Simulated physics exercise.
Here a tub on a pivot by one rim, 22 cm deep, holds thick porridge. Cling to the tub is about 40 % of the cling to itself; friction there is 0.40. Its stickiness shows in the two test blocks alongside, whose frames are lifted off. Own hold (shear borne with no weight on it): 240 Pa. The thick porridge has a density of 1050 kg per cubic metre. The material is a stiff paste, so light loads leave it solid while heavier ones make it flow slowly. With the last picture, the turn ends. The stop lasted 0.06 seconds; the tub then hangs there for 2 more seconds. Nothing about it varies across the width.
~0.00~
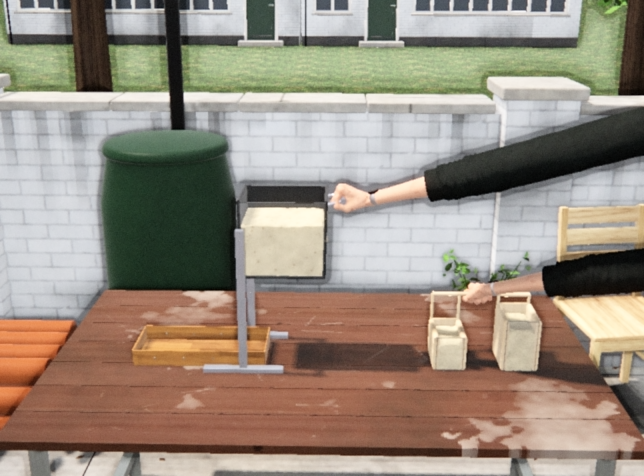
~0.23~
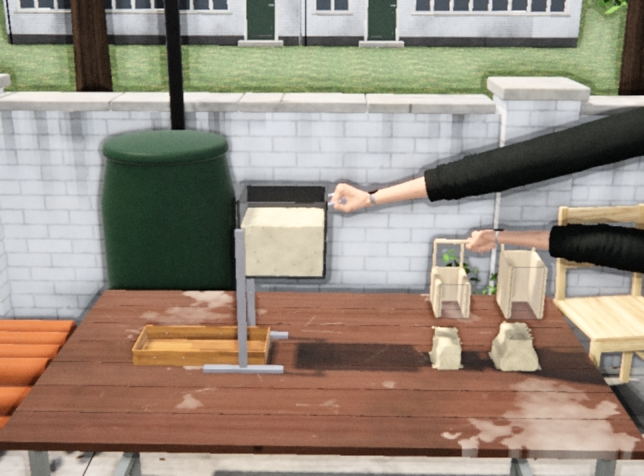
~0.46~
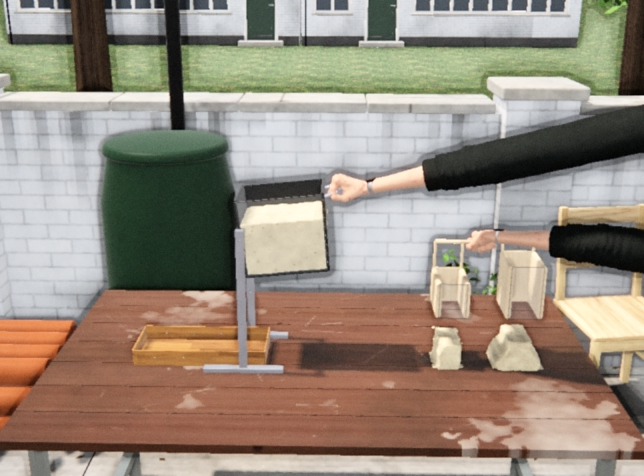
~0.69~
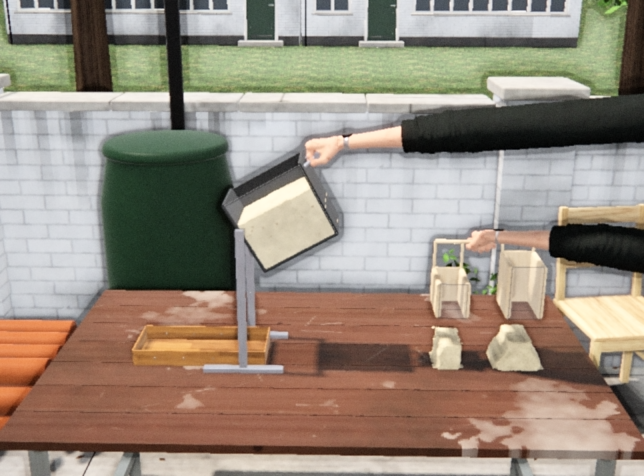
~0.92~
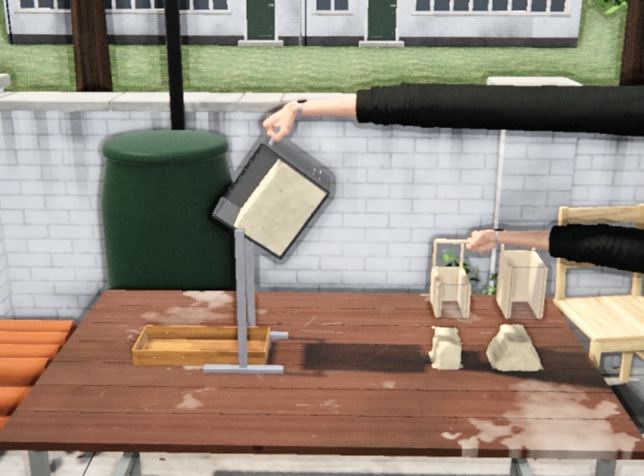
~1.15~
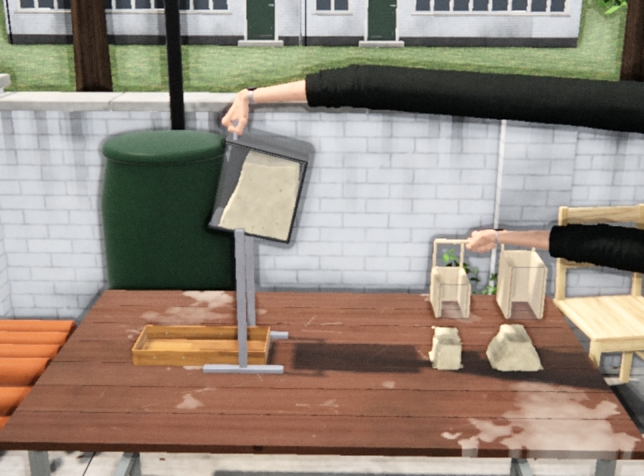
Patio table, a hand lifting casings off two pale blocks that slump, then another tilting a tub of thick paste steeply leftward.
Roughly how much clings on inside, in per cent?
Roughly 71 per cent.
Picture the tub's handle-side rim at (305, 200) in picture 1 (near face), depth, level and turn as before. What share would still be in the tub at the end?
Then about 100 %.
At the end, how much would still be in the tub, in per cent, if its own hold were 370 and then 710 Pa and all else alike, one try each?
Going in order, it's 100 % and then 100 %.
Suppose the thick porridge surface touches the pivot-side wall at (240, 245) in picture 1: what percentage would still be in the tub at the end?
That gives some 100 %.
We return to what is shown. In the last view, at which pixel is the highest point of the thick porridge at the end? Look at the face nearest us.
Looking at the last picture, I'd put it at about (258, 190).
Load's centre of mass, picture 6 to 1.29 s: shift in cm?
About 4 cm.
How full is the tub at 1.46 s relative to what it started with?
Around 80 per cent.
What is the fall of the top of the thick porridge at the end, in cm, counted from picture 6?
8 cm or so.
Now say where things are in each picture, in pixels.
The first picture shows handle-side rim at (324, 203), tilt 0 degrees; highest point of the thick porridge at (256, 225); test blocks 8.8 cm, 14 cm high (left to right).
The second picture shows handle-side rim at (324, 203), tilt 0 degrees; highest point of the thick porridge at (256, 225); test blocks 8.5 cm, 11 cm high (left to right).
The third picture shows handle-side rim at (321, 194), tilt 6 degrees; highest point of the thick porridge at (316, 219); test blocks 8.4 cm, 10.0 cm high (left to right).
The fourth picture shows handle-side rim at (298, 166), tilt 29 degrees; highest point of the thick porridge at (306, 190); test blocks 8.4 cm, 9.9 cm high (left to right).
The fifth picture shows handle-side rim at (261, 147), tilt 55 degrees; highest point of the thick porridge at (284, 166); test blocks 8.4 cm, 9.9 cm high (left to right).
The sixth picture shows handle-side rim at (226, 144), tilt 77 degrees; highest point of the thick porridge at (248, 163); test blocks 8.4 cm, 9.9 cm high (left to right).
By 1.29 s, the tub is at 77 degrees and holds 97 %.
By 1.46 s, the tub is at 77 degrees and holds 82 %.
By 1.63 s, the tub is at 77 degrees and holds 73 %.
By 1.80 s, the tub is at 77 degrees and holds 71 %.
By 3.15 s, at the end, the tub is at 77 degrees and holds 71 %.
